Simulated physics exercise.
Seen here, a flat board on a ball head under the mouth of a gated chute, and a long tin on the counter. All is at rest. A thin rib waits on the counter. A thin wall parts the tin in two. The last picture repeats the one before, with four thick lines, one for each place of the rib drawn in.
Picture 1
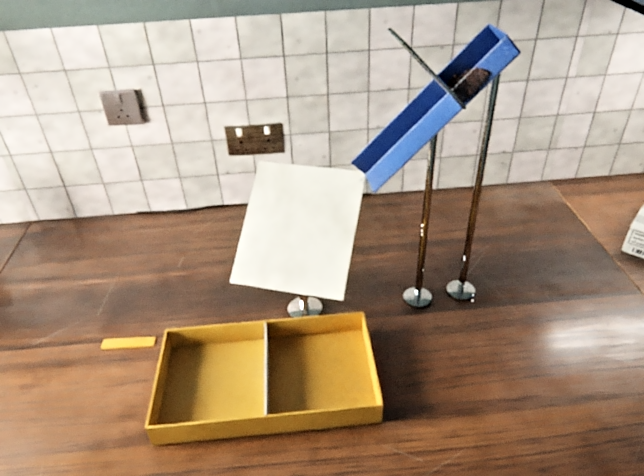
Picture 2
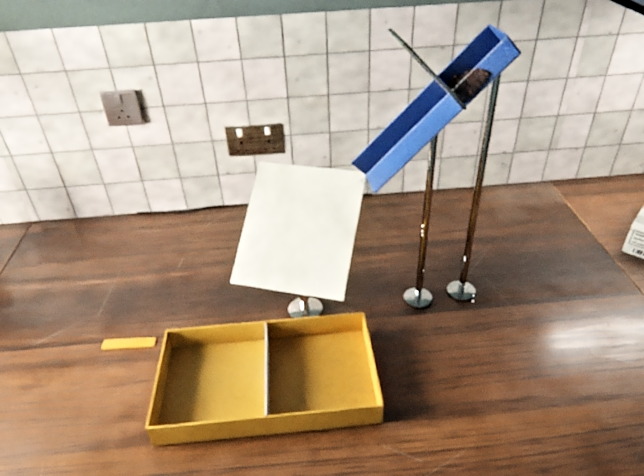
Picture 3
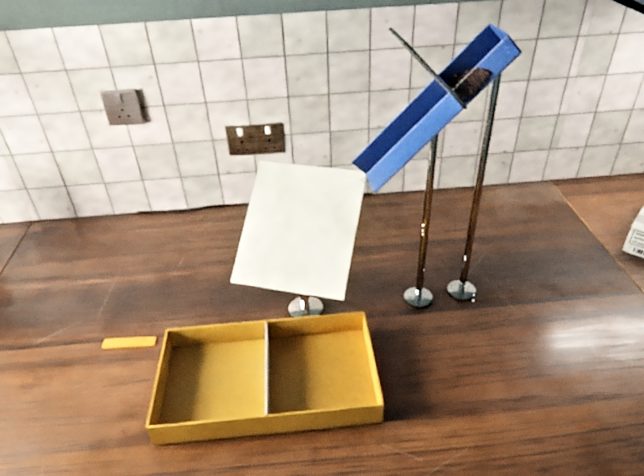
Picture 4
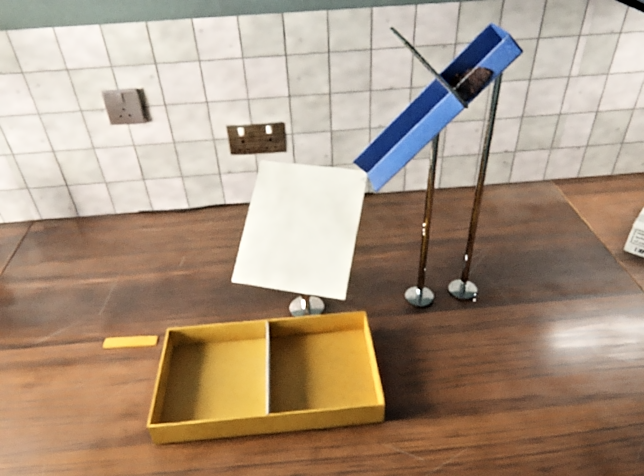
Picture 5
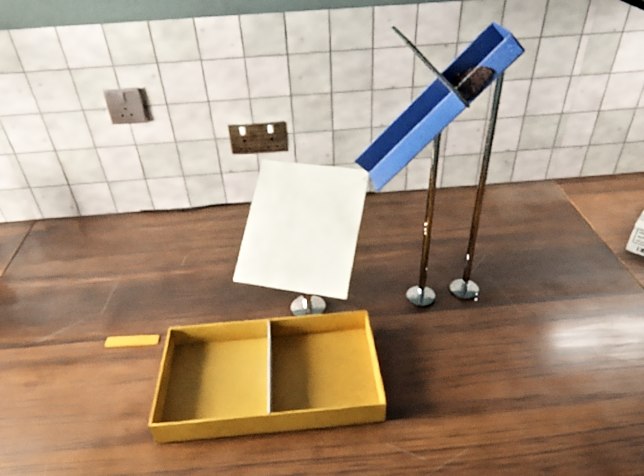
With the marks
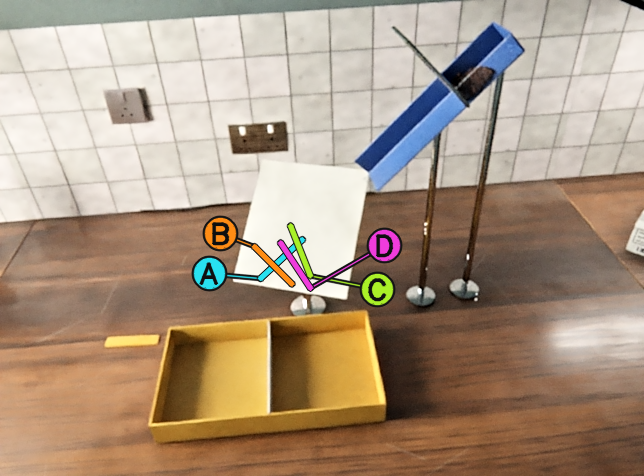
Blue gated chute on two rods standing motionless above a tilted white board and a divided yellow tin on a wooden counter.
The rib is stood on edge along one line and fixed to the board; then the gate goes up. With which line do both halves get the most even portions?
Choose A.
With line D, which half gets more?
The right half.
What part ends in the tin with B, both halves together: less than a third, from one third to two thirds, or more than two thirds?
Line B gives more than two thirds.
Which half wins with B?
Right.
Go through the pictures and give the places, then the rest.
The first picture shows load behind the gate at (466, 86), allspice berries; lip of the chute at (370, 183), sloping fairly steeply.
The second picture shows middle of the board at (299, 227), tilted fairly steeply; middle of its low edge at (285, 291); of its high edge at (312, 167).
The third picture shows front corners of the tin at (147, 427) and (383, 404); front end of its middle wall at (266, 416).
The fourth picture shows middle of the load at (468, 85); lip at (372, 183).
The fifth picture shows middle of the load at (470, 84); lip at (373, 182).
On the marked copy, line A from (302, 239) to (260, 278); line B from (254, 246) to (292, 284); line C from (290, 225) to (310, 275); line D from (280, 242) to (310, 288).
With A, of what is caught, about two thirds in the left half, about a third in the right.
With B, of what is caught, a small part in the left half, nearly all in the right.
With C, of what is caught, a stray few in the left half, nearly all in the right.
With D, of what is caught, a stray few in the left half, nearly all in the right.
